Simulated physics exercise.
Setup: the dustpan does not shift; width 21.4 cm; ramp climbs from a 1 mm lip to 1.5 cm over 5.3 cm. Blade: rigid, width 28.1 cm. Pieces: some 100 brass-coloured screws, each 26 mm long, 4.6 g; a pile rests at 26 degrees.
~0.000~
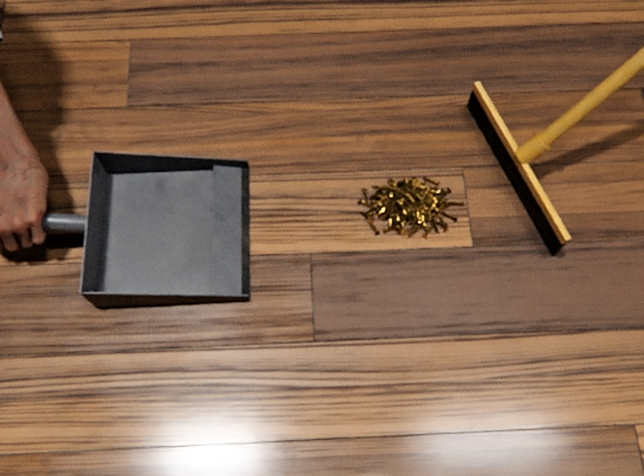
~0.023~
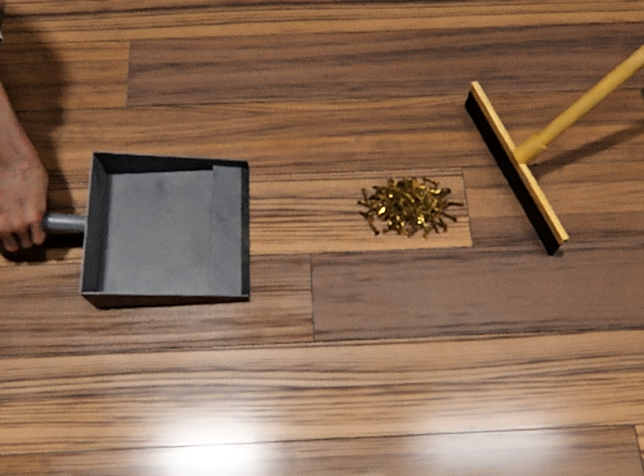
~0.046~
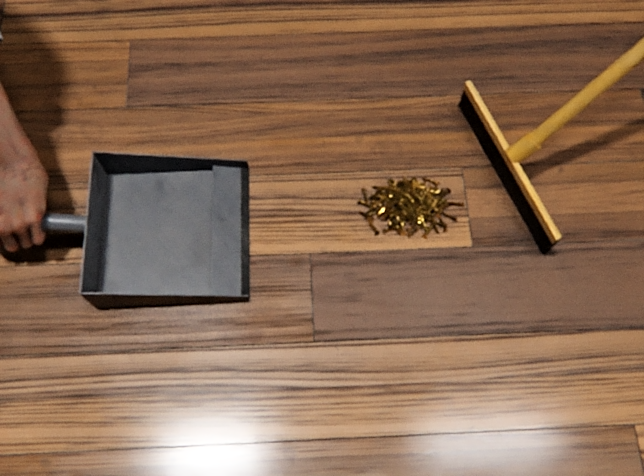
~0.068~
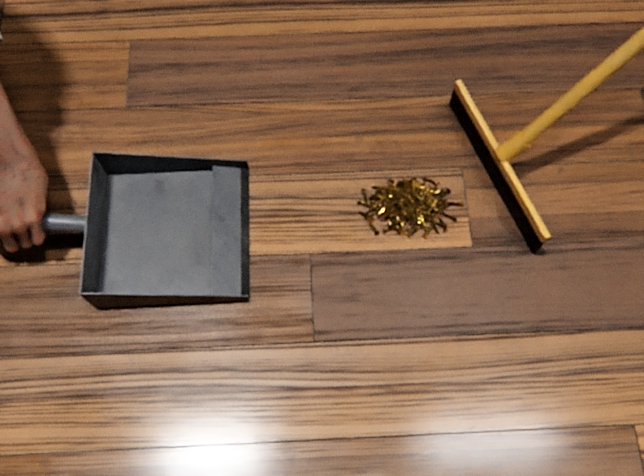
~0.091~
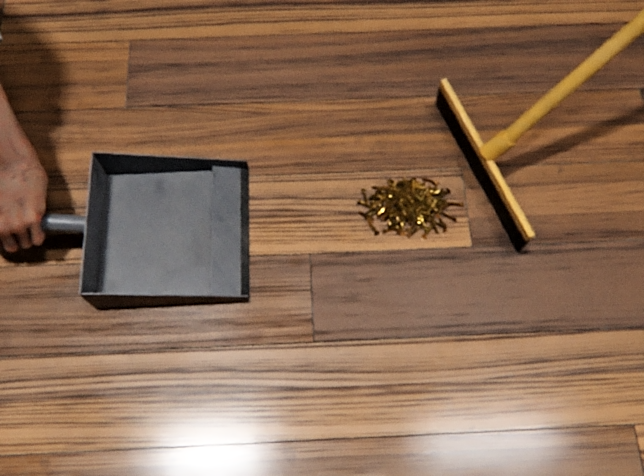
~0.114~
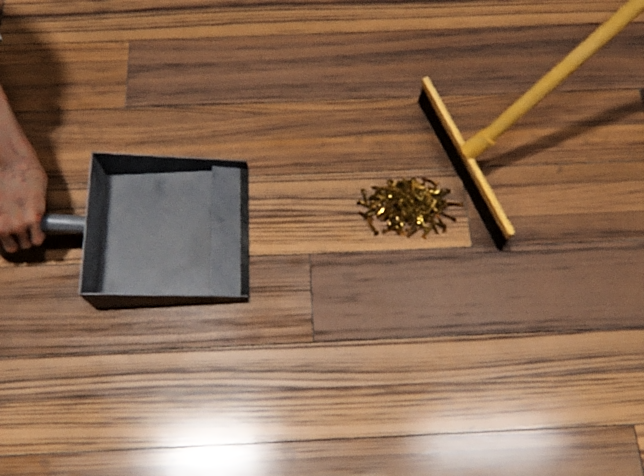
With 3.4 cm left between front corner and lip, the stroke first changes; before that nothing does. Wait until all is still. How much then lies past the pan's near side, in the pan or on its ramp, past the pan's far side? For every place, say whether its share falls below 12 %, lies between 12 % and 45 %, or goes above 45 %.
Near side: Below 12 %, pan: Between 12 % and 45 %, far side: Below 12 %.
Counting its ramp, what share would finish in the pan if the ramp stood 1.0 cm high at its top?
In that case some 30 per cent.
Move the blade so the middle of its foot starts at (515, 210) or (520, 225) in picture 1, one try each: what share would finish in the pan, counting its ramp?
Estimates: 35 percent and 40 percent.
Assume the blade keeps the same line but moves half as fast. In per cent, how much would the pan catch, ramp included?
I'd put it at close to 0 per cent.
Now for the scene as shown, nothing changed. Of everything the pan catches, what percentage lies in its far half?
I'd put it at around 80 per cent.
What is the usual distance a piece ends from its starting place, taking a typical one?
Roughly 24 cm.
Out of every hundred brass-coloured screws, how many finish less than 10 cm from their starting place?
The figure is some 0 percent.
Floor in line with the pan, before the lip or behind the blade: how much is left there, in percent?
70 %.
Then, at 0.23 s, middle of the blade 19 cm from the lip; 0 % over the lip, far side 0 %, near side 0 %.
Then, at 0.31 s, middle of the blade 10 cm from the lip; 0 % over the lip, far side 0 %, near side 0 %.
After 0.52 s, middle of the blade 8 cm from the lip; 30 % over the lip, far side 5 %, near side 5 %.
In the end, at 1.6 s, near side 5 %, pan 25 %, far side 5 %, in front of the lip or behind the blade 70 %.
